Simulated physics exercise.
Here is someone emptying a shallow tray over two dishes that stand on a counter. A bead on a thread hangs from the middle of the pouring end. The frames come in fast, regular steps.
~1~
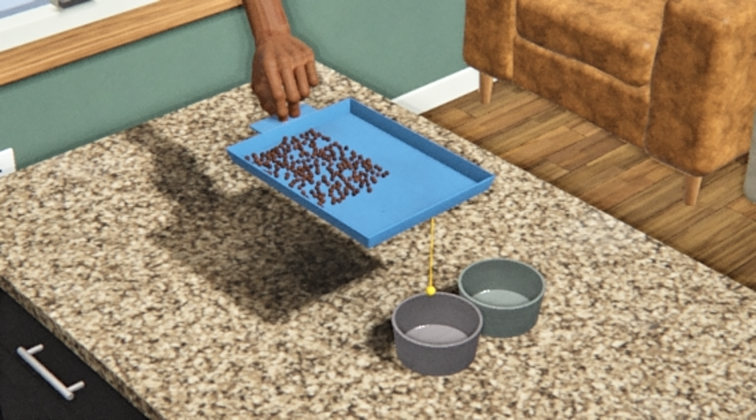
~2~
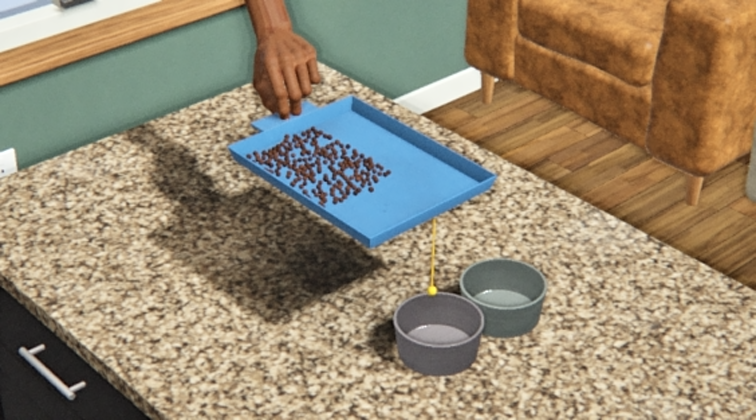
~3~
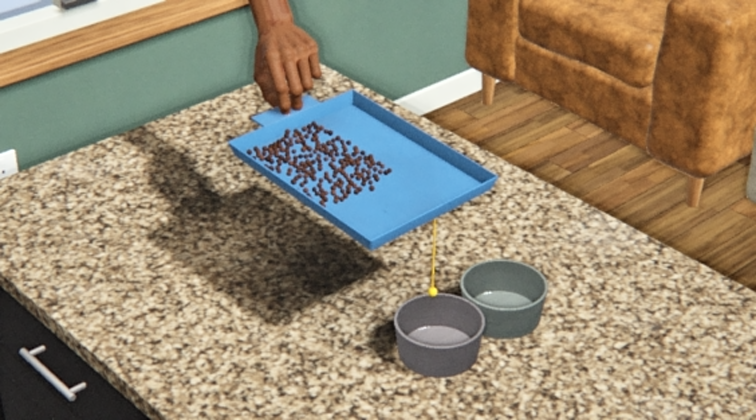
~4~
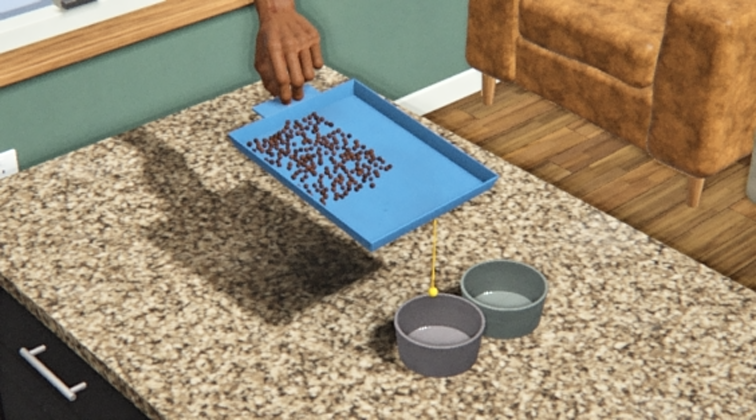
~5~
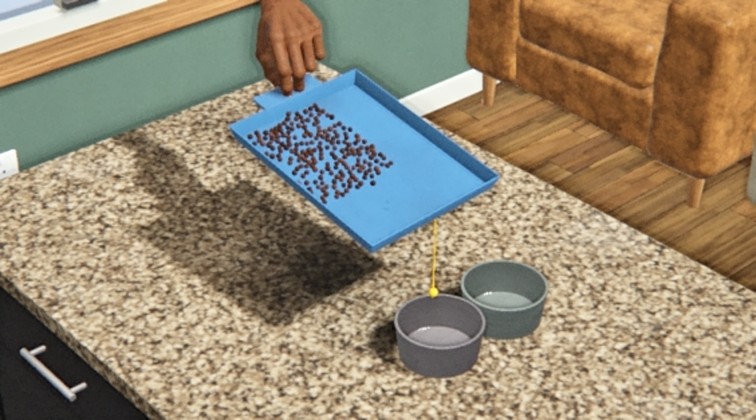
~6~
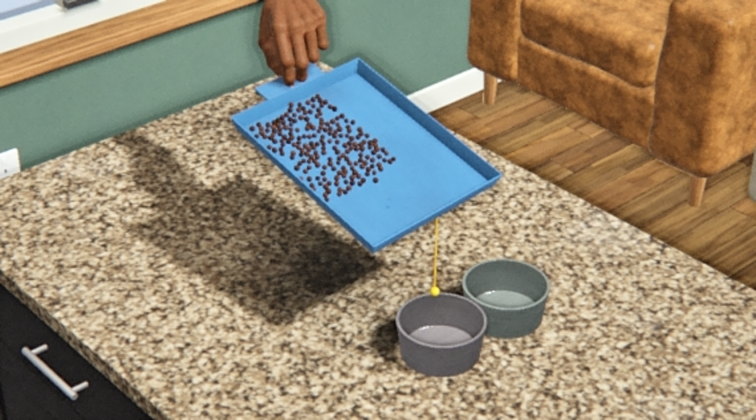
A hand slowly raised the handle end of a blue tray above two small dishes on a speckled counter, tilting it slightly more, while the little brown berries on it barely moved.
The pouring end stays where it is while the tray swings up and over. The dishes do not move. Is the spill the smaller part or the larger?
Caught overall: Under half.
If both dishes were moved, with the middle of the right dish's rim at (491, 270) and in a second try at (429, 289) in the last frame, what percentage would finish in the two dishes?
About 0 and 60 per cent.
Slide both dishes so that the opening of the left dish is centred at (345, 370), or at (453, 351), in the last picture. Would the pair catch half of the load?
In turn: More than half; below a half.
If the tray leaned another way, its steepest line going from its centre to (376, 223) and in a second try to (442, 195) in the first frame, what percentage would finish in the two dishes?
About 0 and 100 per cent.
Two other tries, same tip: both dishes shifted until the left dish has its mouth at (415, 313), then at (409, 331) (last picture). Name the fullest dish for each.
At the first place the left one, at the second the left dish.
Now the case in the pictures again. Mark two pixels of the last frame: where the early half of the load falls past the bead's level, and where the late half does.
Around (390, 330) and then (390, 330).
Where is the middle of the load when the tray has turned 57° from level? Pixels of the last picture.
At about (386, 237).
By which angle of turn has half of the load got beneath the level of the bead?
At about 95°.
Soon after the last picture, tray tipped steeply; most on the tray; a stray few in the left dish; a small part outside both; a small part in the air.
A little later, tray tipped right over; about a quarter on the tray; a small part in the left dish; about a third outside both; about a quarter in the air.
Later still, tray tipped past a quarter turn; a small part in the left dish; most outside both.
At rest, tray tipped past a quarter turn; a small part in the left dish; none in the right dish; most outside both.
